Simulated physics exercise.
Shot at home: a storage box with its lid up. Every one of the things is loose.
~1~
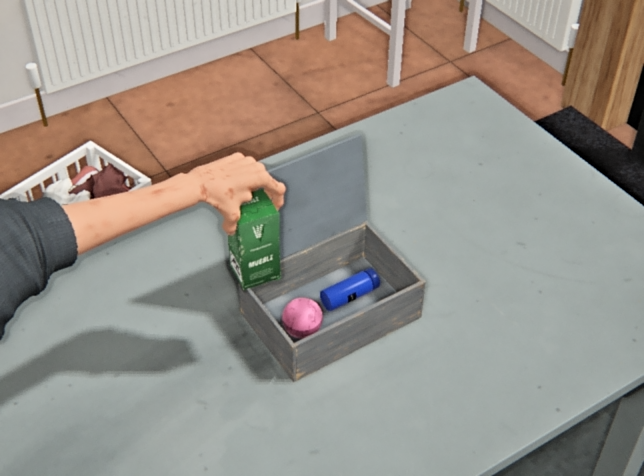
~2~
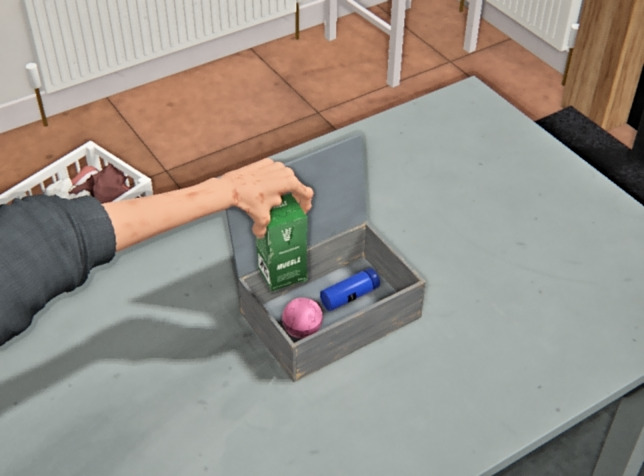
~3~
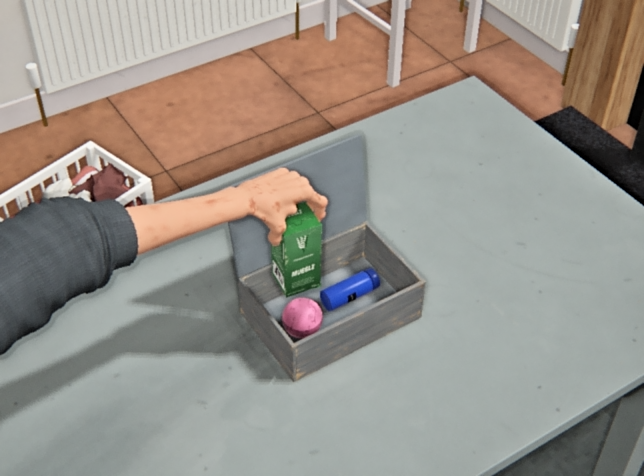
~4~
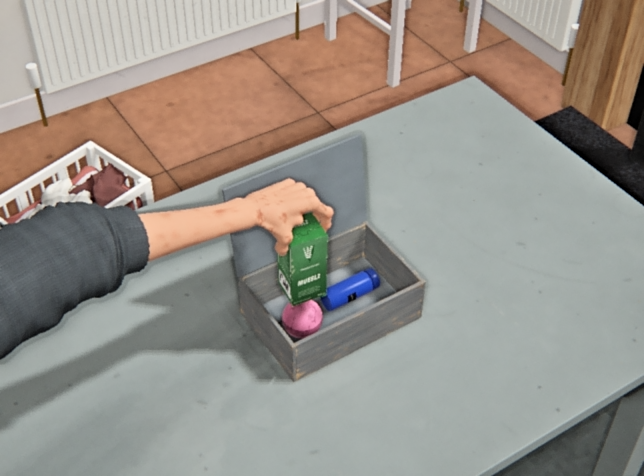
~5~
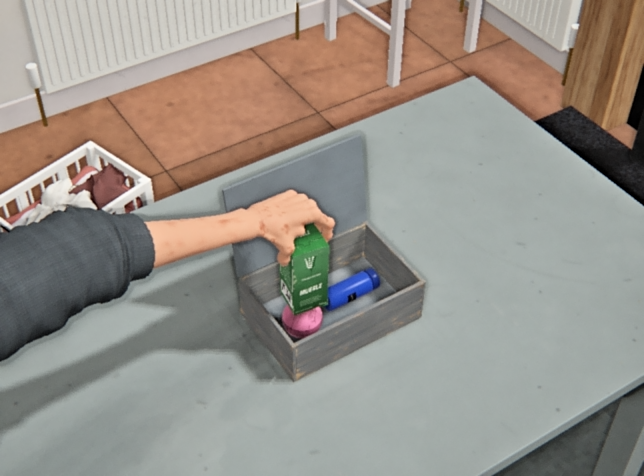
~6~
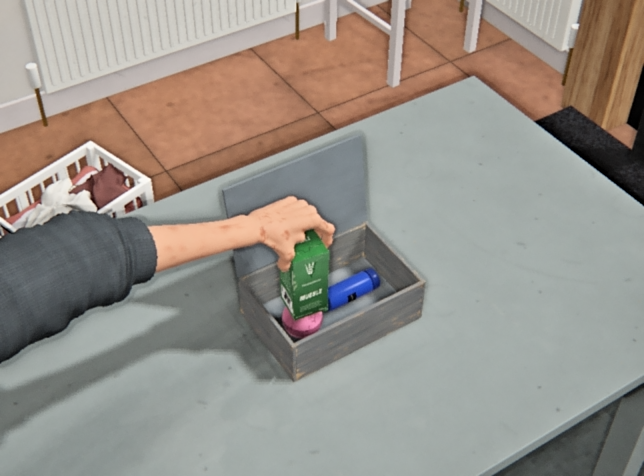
At the start, a hand holds a green carton over the left side of an open gray box containing a pink ball and a blue cylindrical object. The hand moves the carton a short way right, then lowers it into the box, partly covering the ball, and still grips its top.
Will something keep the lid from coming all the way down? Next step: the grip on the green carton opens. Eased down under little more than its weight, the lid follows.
No, it comes right down.
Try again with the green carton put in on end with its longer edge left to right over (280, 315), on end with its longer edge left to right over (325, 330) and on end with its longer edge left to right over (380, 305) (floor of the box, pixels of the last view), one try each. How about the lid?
In case one it remains open, in case two it ends up closed and in case three it remains open.
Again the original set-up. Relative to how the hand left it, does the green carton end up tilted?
It ends up leaning.
Then, 0.80 s after the last picture, lid starting down; green carton on its side near (364, 296); blue shaker rolled about its own width; pink ball rolled a little.
Then, 1.70 s after the last picture, lid 45° above the rim; green carton on its side near (367, 300); pink ball rolled about its own width; blue shaker rolled about its own width.
At rest, lid shut; tipped over in the box, green carton; moved from the start, pink ball and blue shaker. Seen from the same camera at the end, green carton near (367, 300).
